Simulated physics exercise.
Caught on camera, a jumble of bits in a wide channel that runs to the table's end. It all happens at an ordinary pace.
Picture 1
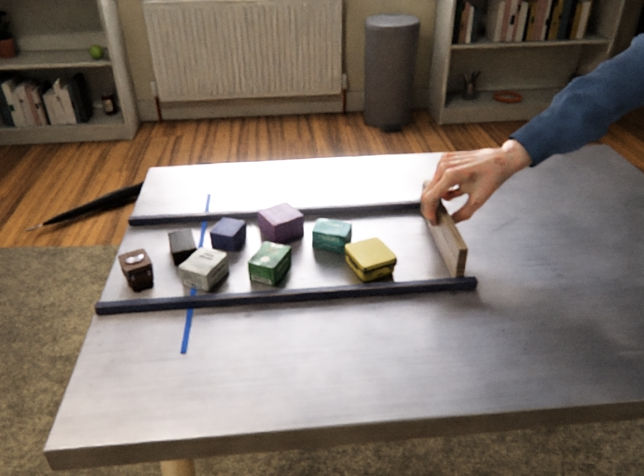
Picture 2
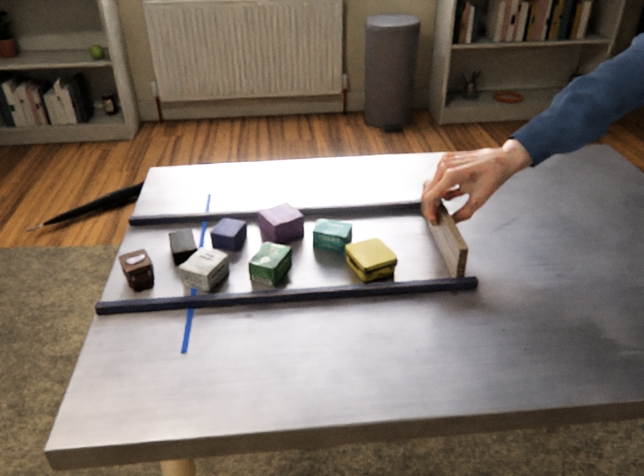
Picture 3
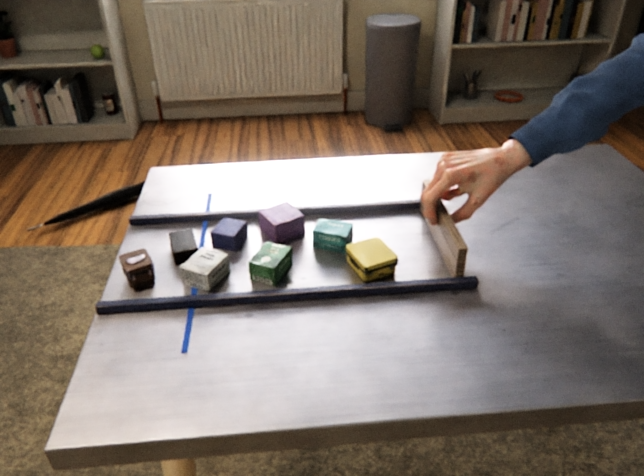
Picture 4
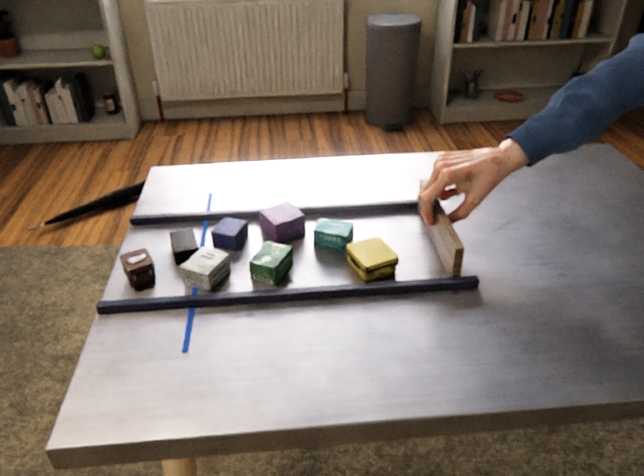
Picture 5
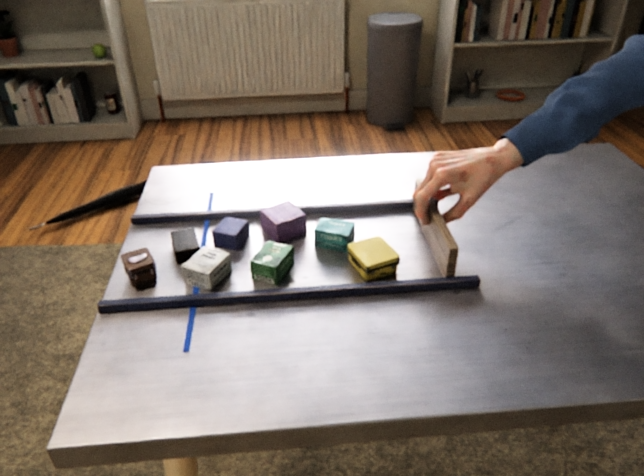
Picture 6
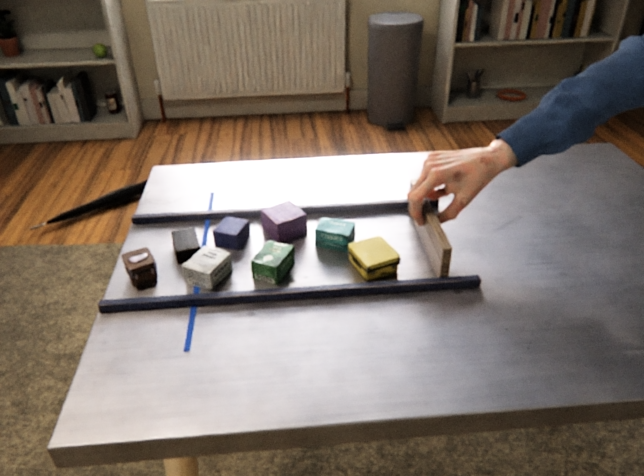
In the video, a hand holds a small upright board at the right of a channel on a table and slides it slightly left, while the eight colourful boxes and blocks scattered between the dark rails stay practically still.
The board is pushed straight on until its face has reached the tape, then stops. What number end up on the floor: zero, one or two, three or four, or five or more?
The number that fall off is one or two.
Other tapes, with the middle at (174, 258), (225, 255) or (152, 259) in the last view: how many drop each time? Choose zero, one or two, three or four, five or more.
For each place: Three to four; zero; 5 or more.
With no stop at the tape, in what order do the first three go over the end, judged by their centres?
Earliest first: The brown case, the white box, the black block.
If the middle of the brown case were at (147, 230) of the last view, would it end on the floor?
From there it stays on.
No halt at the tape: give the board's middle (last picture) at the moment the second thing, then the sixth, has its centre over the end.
At (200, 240) for the second, at (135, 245) for the sixth.
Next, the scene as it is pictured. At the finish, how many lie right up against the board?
The number is 3.
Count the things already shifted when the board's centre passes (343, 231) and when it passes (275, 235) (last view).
At the one place 2, at the other 6.
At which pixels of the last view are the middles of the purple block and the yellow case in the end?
The purple block at (188, 222), the yellow case at (179, 269).
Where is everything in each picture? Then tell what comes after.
In the first picture, brown case (137, 269); black block (183, 246); white box (205, 269); board (441, 226); tape (199, 258).
In the second picture, black block (184, 247); purple block (281, 222).
In the third picture, white box (206, 269); yellow case (371, 260).
In the fourth picture, brown case (139, 269); blue block (230, 234).
In the fifth picture, black block (186, 246); board (433, 226).
In the sixth picture, brown case (141, 268); black block (186, 245); white box (208, 267); board (428, 226); tape (202, 256).
Soon after, none off yet; brown case at rest near (141, 268); black block at rest near (186, 245); white box at rest near (208, 267).
Then, none off yet; brown case at rest near (141, 268); black block at rest near (186, 245); white box moving near (203, 268).
Further on, none off yet; brown case moved about its own width near (118, 268); black block moved about its own width near (157, 247); white box moved about its own width near (144, 276).
At rest, the number that fall off is one or two; fallen, brown case.
